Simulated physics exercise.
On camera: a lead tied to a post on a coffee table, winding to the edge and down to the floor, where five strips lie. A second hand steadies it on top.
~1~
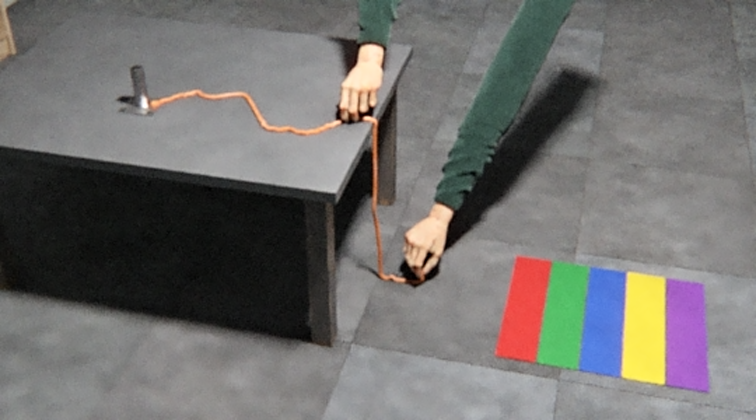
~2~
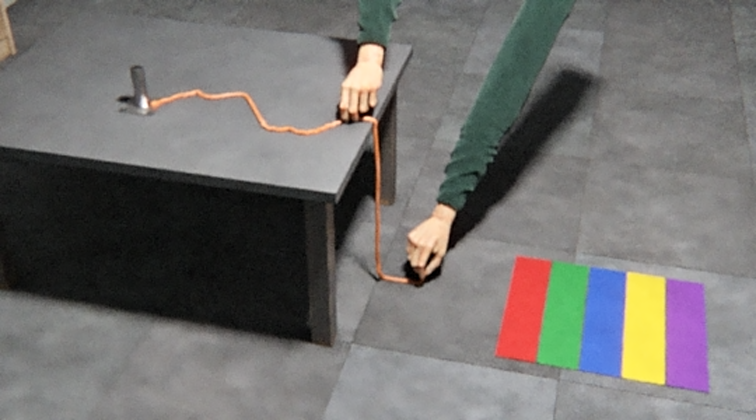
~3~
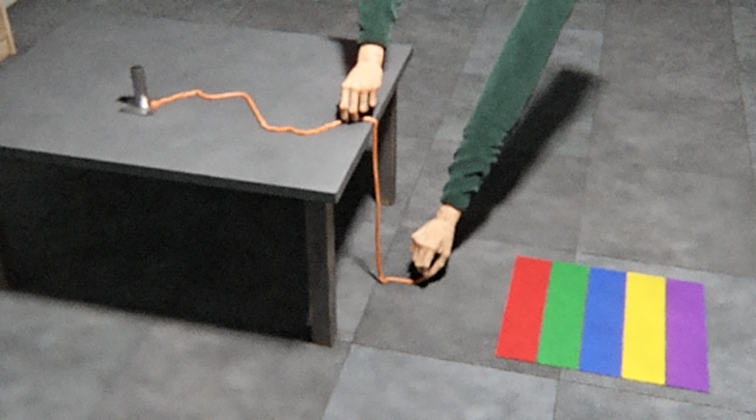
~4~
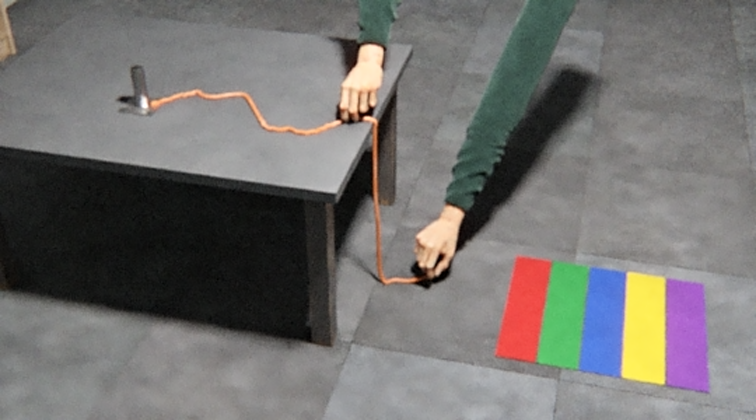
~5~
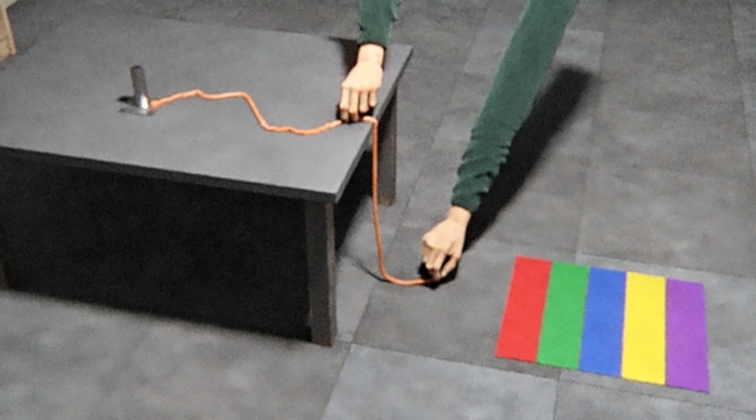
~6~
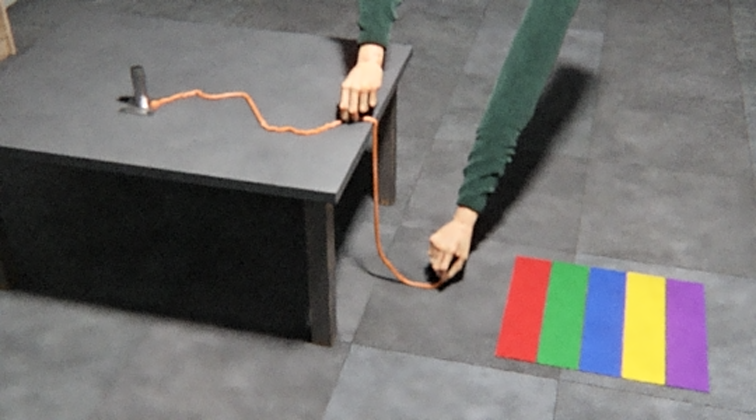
The video shows an orange cord running from a metal post across a dark table and over its edge, one hand resting on it, while another hand slowly draws its floor end slightly right, near five coloured strips.
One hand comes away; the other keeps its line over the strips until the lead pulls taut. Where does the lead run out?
Over yellow.
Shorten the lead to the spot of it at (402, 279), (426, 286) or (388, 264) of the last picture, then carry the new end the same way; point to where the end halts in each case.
Near (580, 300), (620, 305) and (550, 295).
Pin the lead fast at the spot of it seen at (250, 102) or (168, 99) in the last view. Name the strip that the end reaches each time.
In that order: Blue; yellow.
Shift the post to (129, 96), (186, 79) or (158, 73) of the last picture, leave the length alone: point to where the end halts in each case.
About (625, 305), (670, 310) and (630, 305).
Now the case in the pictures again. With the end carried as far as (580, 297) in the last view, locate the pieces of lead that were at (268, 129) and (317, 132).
The first at (338, 124), the second at (375, 146).
Early on, end near (580, 297); over green.
Midway, end near (624, 304); over blue.
At the end of the slack, end near (651, 308); over yellow. The end stops over the yellow strip.
